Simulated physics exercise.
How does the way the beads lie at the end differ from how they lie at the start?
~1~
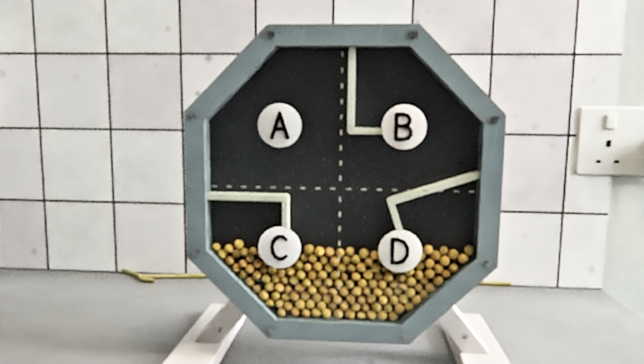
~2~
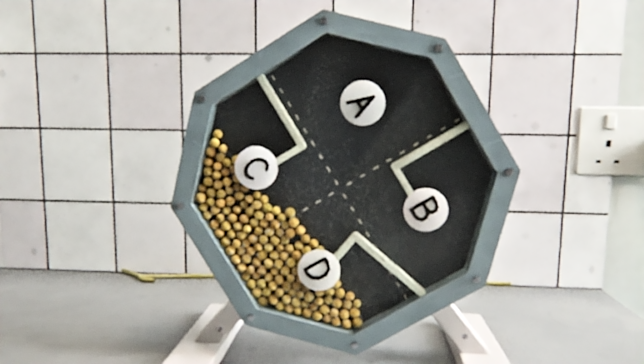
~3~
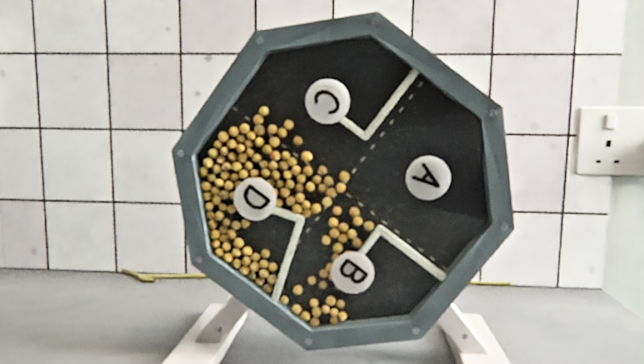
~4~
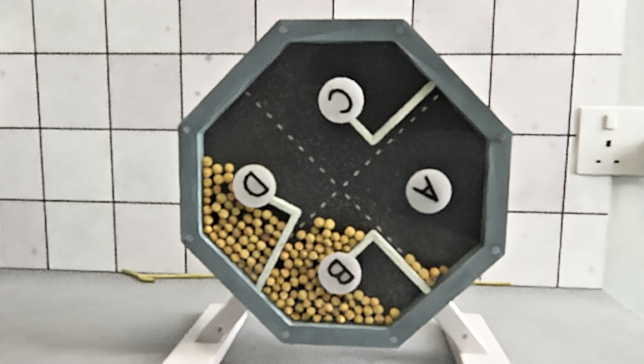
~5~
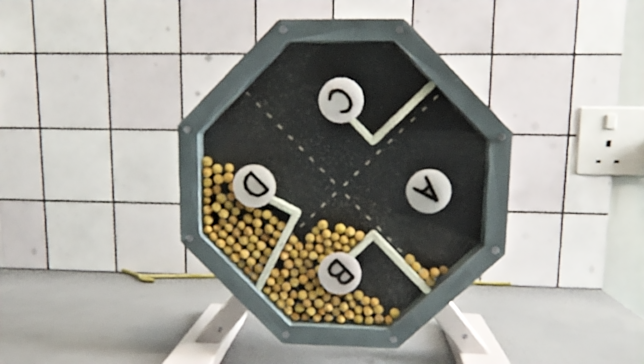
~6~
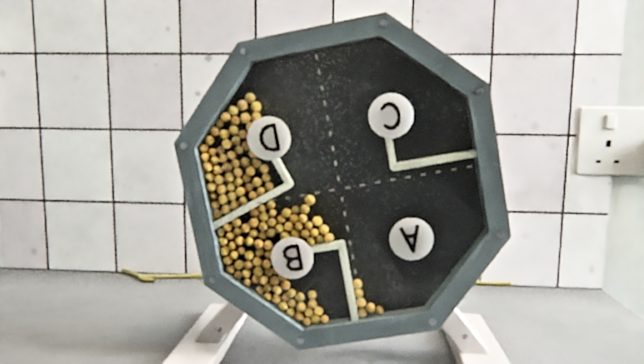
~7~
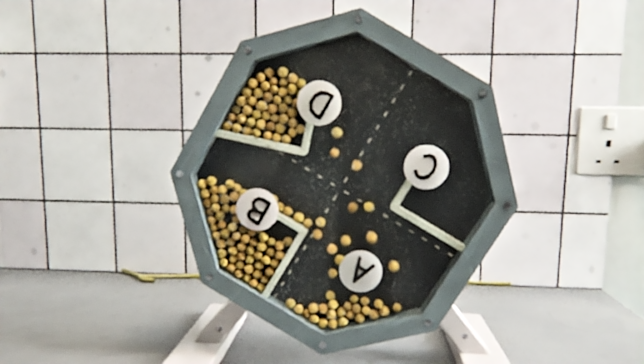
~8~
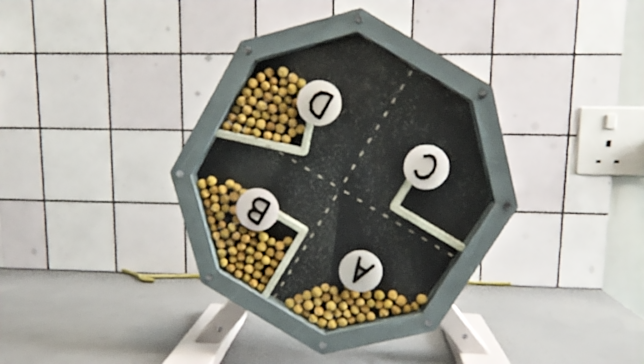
At the start the beads lie in one layer along the bottom of the case, around C and D. At the end they sit higher overall and farther left, split into separate heaps by D at the upper left, B at the lower left and A at the bottom.
